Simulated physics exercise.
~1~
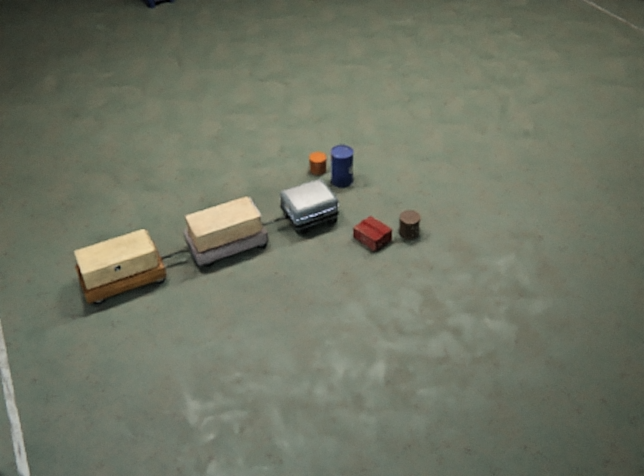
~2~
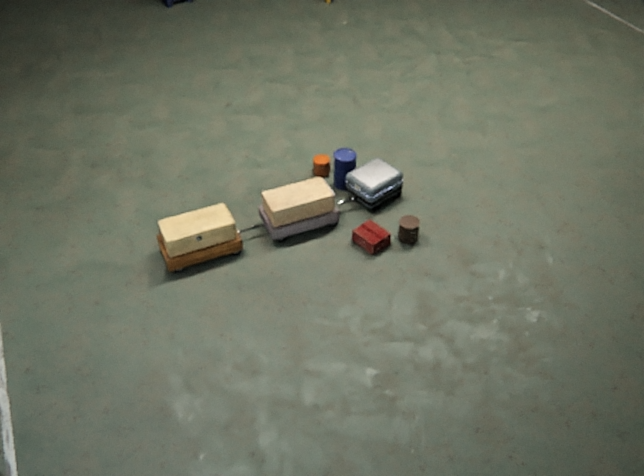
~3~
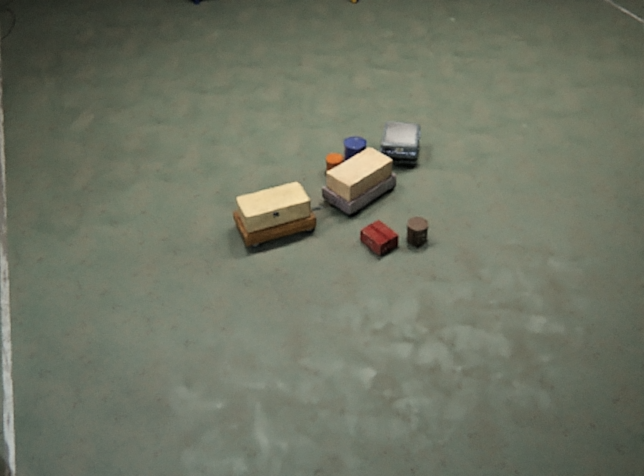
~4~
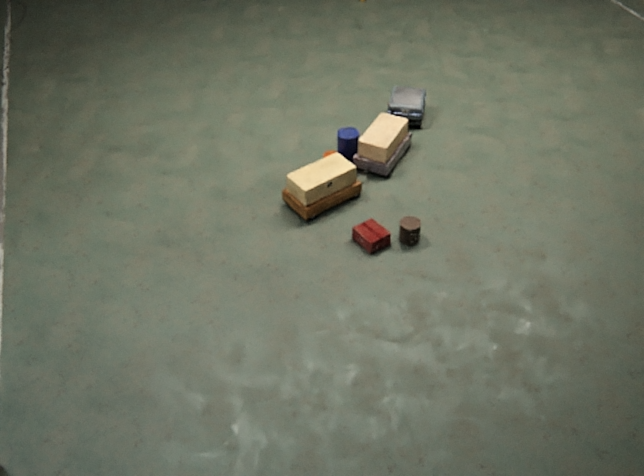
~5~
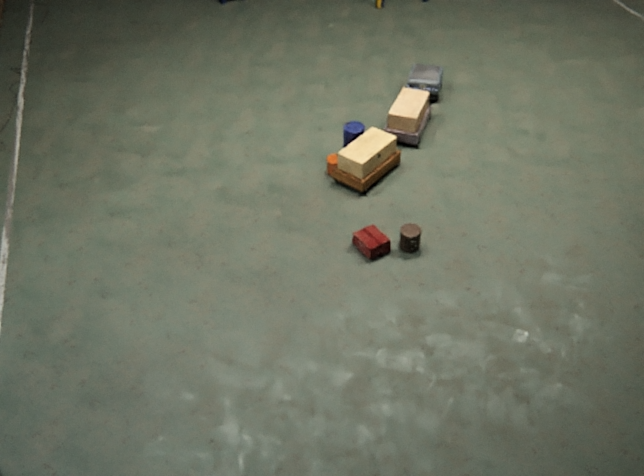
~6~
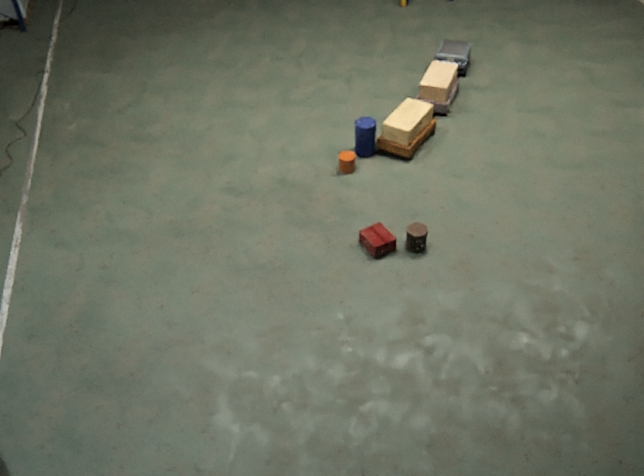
A small tug pulls two loaded carts rightward, then curves away past a shifted blue drum.
